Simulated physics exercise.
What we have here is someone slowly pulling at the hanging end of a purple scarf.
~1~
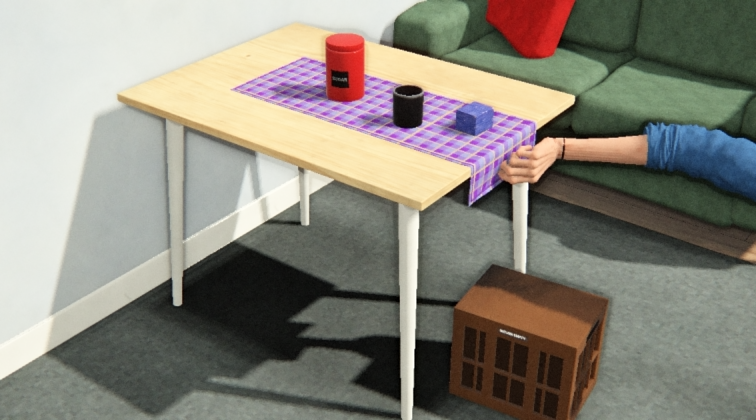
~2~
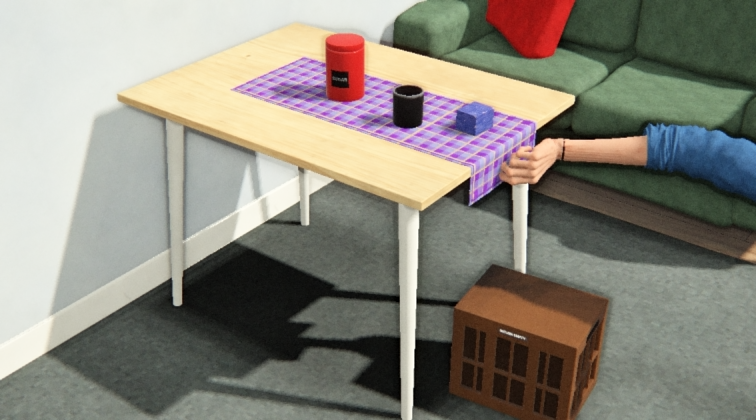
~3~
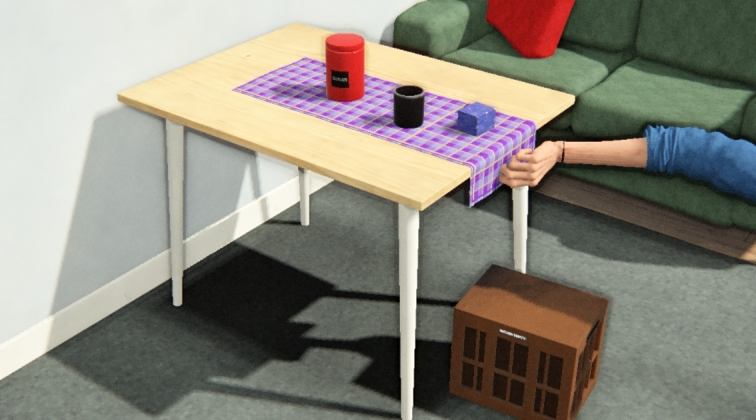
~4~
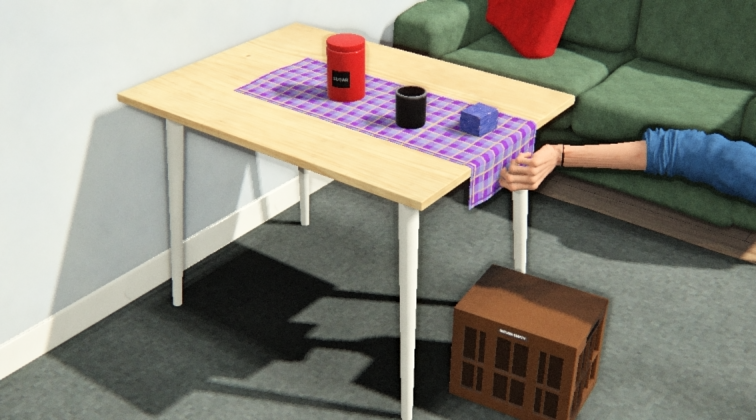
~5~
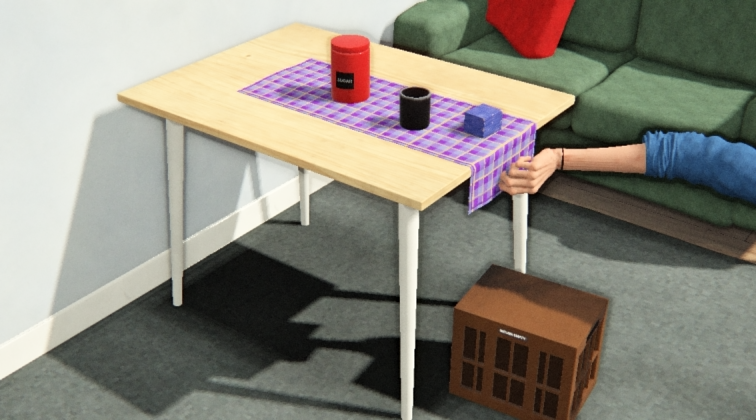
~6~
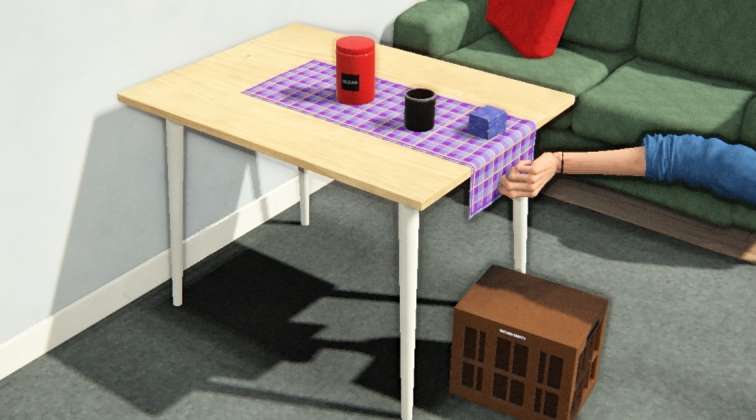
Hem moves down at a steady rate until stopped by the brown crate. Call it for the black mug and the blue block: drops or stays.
Calls: Black mug: Drops; blue block: Drops.
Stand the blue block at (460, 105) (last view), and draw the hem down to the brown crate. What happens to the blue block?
So it takes the fall.
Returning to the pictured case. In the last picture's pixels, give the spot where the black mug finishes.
It finishes at pixel (526, 277).
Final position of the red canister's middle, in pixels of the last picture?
Look around pixel (445, 96) in the last picture.
Then, 0.72 s past the final frame, hem going down; mug carried along near (451, 120); block over the edge.
Then, 1.58 s past the final frame, hem going down; mug carried along near (489, 131); block down below near (558, 262).
When it is over, hem on the crate; mug down below near (526, 277); block down below near (558, 262). The black mug is carried off the end and the blue block falls off.
